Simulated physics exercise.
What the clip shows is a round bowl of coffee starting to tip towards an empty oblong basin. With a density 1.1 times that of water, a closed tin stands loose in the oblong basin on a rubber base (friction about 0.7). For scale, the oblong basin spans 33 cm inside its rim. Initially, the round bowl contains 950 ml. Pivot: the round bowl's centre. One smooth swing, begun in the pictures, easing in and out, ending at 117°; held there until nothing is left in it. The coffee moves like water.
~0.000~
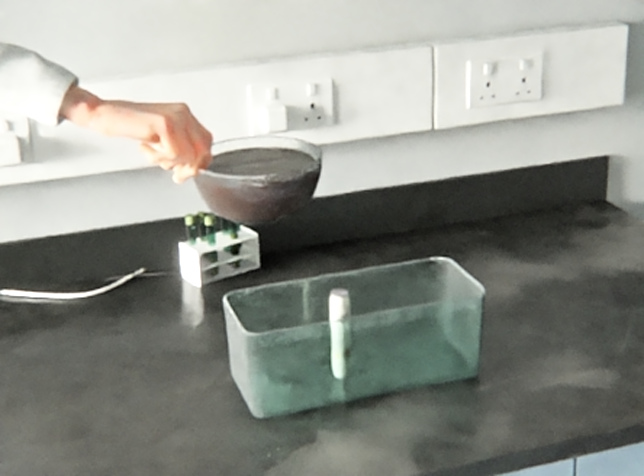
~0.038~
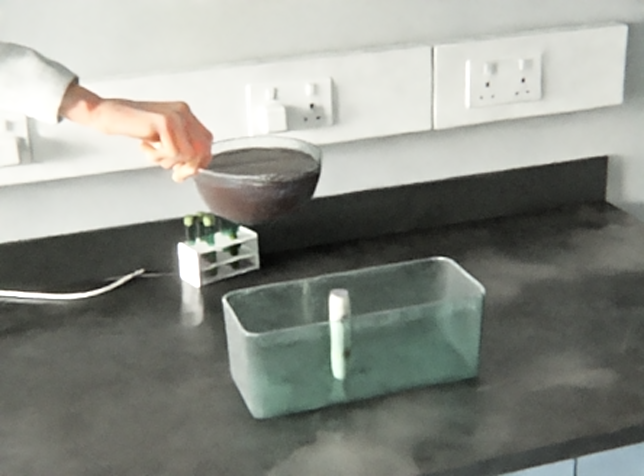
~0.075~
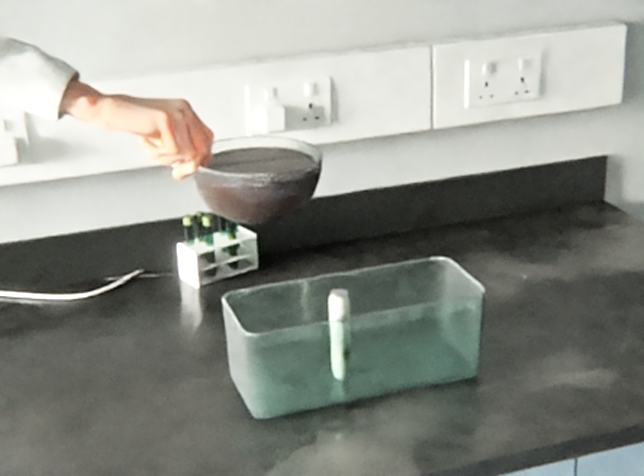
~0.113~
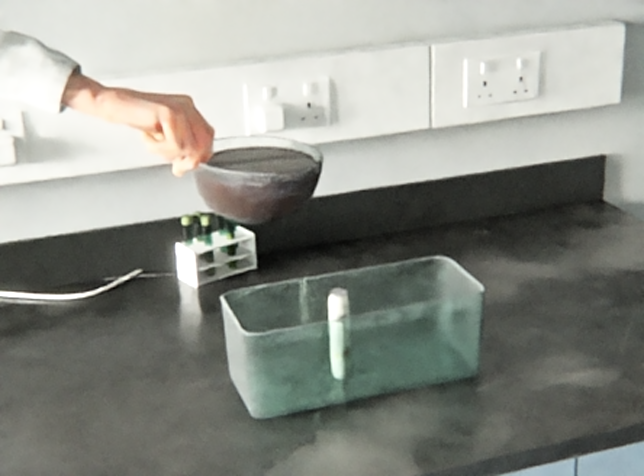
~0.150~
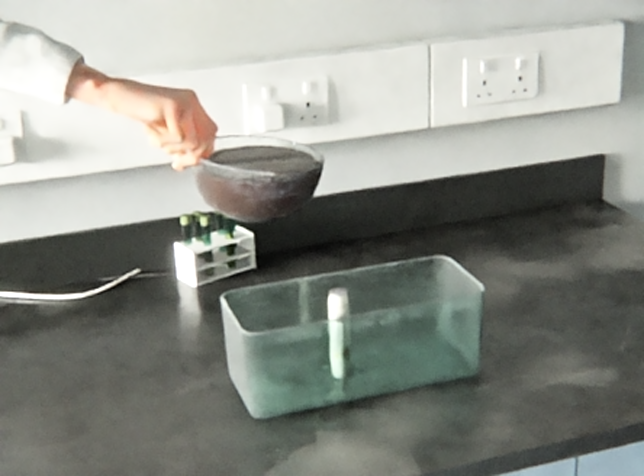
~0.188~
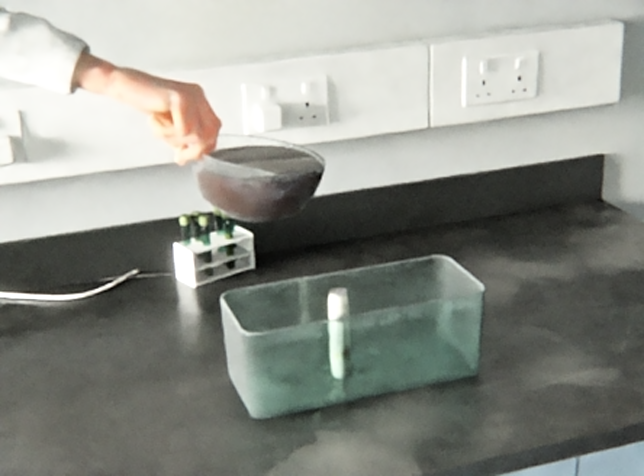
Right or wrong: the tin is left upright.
Right.
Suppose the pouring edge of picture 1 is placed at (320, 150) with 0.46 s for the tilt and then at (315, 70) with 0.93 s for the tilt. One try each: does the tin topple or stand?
The tin stays vertical the first time and overturns the second time.
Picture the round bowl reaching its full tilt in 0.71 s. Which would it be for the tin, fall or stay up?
Outcome - the tin remains standing.
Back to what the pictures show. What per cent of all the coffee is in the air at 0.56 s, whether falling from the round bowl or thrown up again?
Close to 50 in a hundred.
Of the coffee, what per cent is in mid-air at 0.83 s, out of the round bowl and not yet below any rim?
About 6 per cent.
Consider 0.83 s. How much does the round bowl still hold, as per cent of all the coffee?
Close to 0 percent of the total.
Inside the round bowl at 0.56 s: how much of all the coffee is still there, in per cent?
34 %.
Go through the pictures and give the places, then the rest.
The first picture shows tilt 0°; pouring edge (318, 149); surface from (194, 172) to (315, 156); the oblong basin's rim runs from (234, 315) to (467, 275); the tin's top is at (340, 297).
The second picture shows tilt 0°; pouring edge (318, 149); surface from (194, 171) to (315, 156).
The third picture shows tilt 2°; pouring edge (318, 150); surface from (194, 170) to (314, 156).
The fourth picture shows tilt 4°; pouring edge (319, 152); surface from (194, 168) to (315, 157).
The fifth picture shows tilt 7°; pouring edge (320, 154); surface from (194, 167) to (316, 156).
The sixth picture shows tilt 11°; pouring edge (321, 158); surface from (195, 166) to (317, 156).
By 0.56 s the tilt is 77° and 35 per cent is still to pour; the tin stands where it began.
By 0.83 s the tilt is 114° and 0 per cent is still to pour; the tin stands where it began.
By 1.12 s the tilt is 117° and 0 per cent is still to pour; the tin stands where it began.
By 1.43 s the tilt is 117° and 0 per cent is still to pour; the tin stands where it began.
At rest the tin stands where it began.
